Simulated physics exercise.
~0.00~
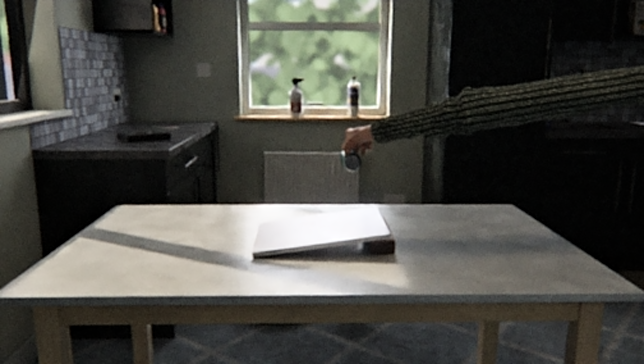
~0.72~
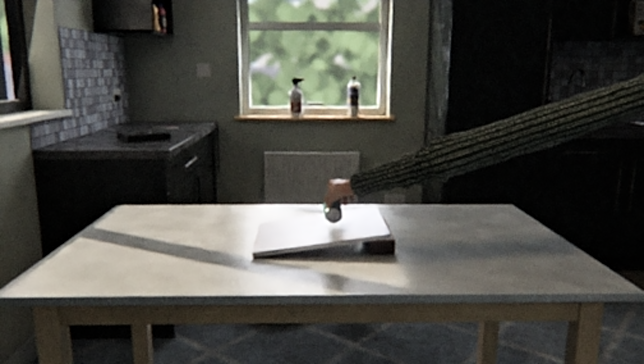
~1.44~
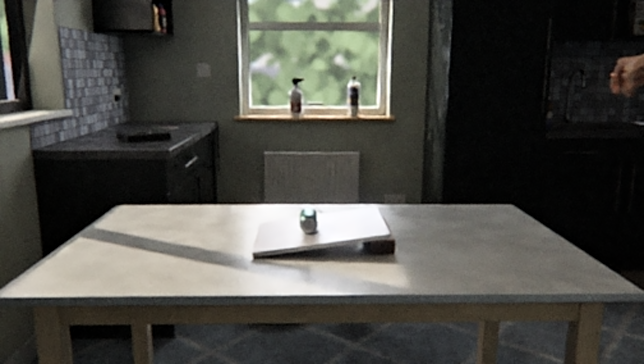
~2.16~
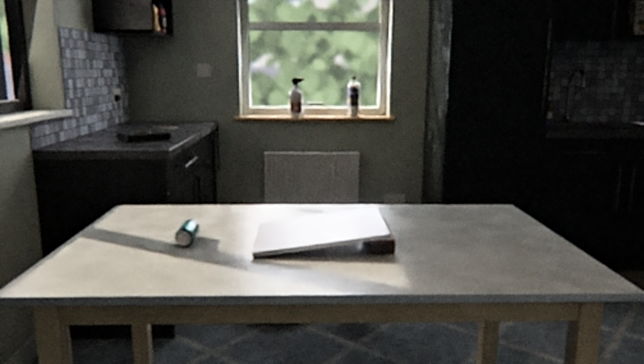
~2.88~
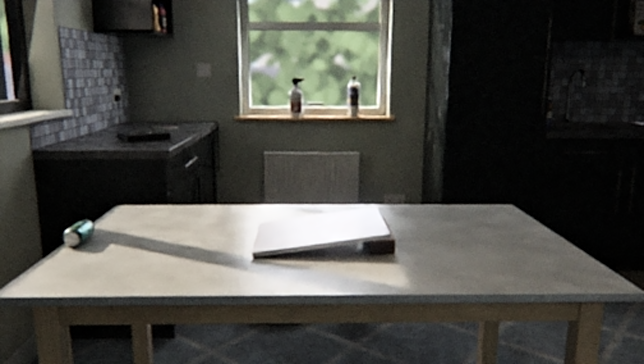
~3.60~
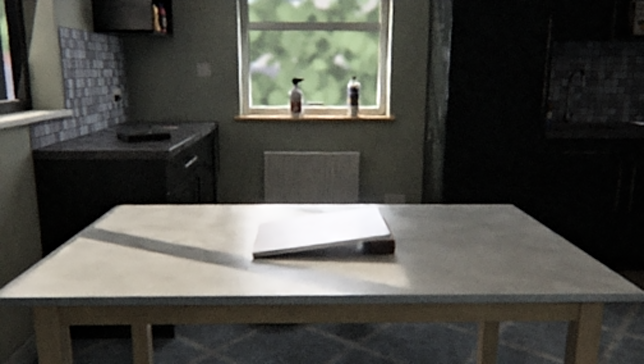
We see a hand lower a turquoise can on its side onto a sloping white board on a kitchen table and let go; the can rolls left down the board, continues across the tabletop to the left edge, and passes out of view.
